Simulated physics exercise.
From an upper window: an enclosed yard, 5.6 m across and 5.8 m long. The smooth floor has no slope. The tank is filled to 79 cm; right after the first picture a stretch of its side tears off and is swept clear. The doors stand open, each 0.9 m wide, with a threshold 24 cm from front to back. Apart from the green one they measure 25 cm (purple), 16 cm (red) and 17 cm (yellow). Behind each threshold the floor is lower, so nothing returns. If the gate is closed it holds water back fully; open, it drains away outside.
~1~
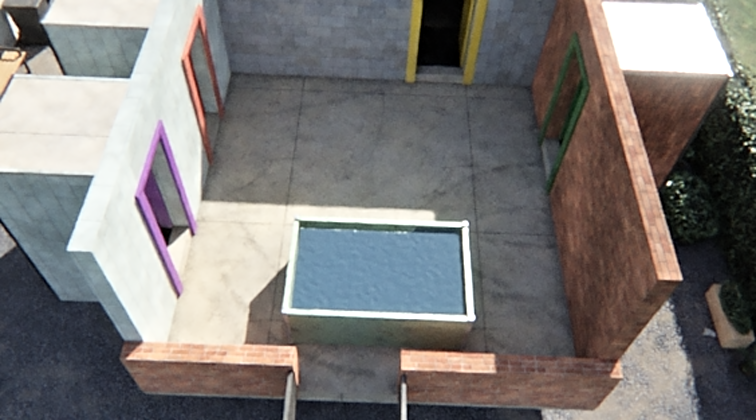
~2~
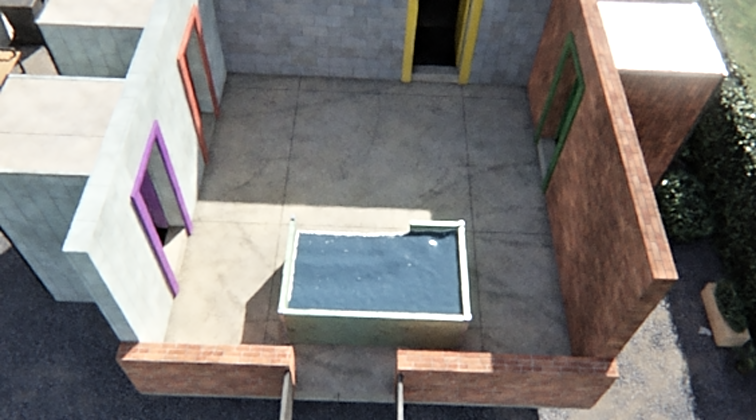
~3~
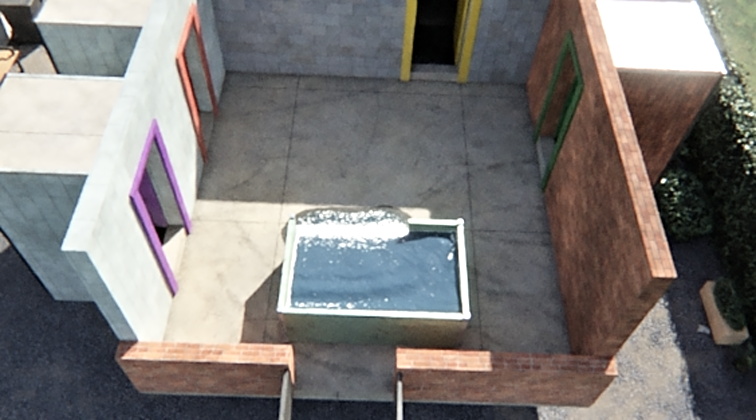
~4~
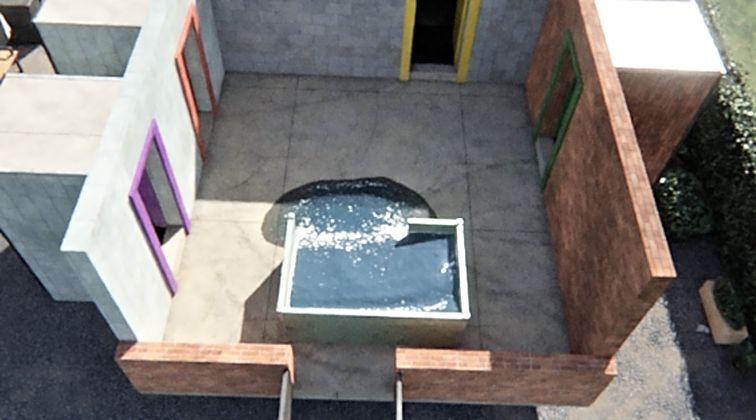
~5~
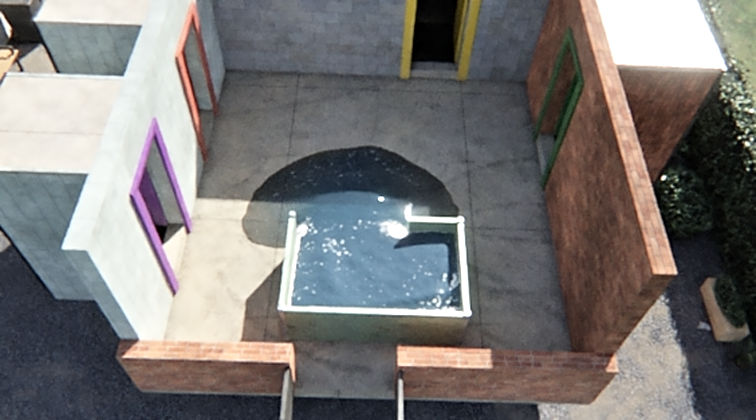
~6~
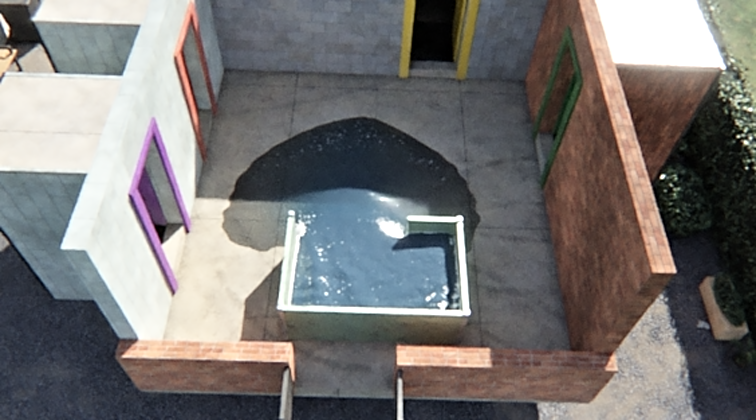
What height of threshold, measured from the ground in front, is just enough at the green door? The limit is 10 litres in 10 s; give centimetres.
About 11 cm.
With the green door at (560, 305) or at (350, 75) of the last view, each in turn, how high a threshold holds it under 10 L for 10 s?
Roughly 10.0 and 30 cm.
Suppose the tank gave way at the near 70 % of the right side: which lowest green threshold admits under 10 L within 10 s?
About 5.0 cm.
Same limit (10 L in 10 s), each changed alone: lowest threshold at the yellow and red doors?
Roughly 20 cm at yellow and 18 cm at red.
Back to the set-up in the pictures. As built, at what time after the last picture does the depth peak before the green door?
Near 5.0 s.
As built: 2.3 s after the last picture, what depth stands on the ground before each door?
In cm: Purple 2, red 20, green 2, yellow 18.
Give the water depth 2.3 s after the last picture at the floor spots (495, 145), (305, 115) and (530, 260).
Roughly 1, 9 and 0 cm, in turn.
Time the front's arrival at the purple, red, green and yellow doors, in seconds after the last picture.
Arrival: Purple 1.3 s, red 0.5 s, green 1.0 s, yellow 0.5 s.
Then, 0.7 s after the last picture water covers 55 % of the floor, deepest (35 cm) near (342, 75); it has not reached the green door.
Then, 2.3 s after the last picture water covers 60 % of the floor, deepest (32 cm) near (303, 73); 2 cm at the green door, 0 litres in over its 23 cm threshold.
Then, 9.3 s after the last picture water covers 100 % of the floor, deepest (15 cm) near (559, 283); 8 cm at the green door, 0 litres in over its 23 cm threshold.
At the green door as built, the water peaked near 15 cm, 5.1 s after the last picture.
Run again over the same 10 s with other heights there, 22 litres in over 9.5 cm, 4 litres over 12.5 cm. The limit of 10 litres is kept from about 11 cm up.
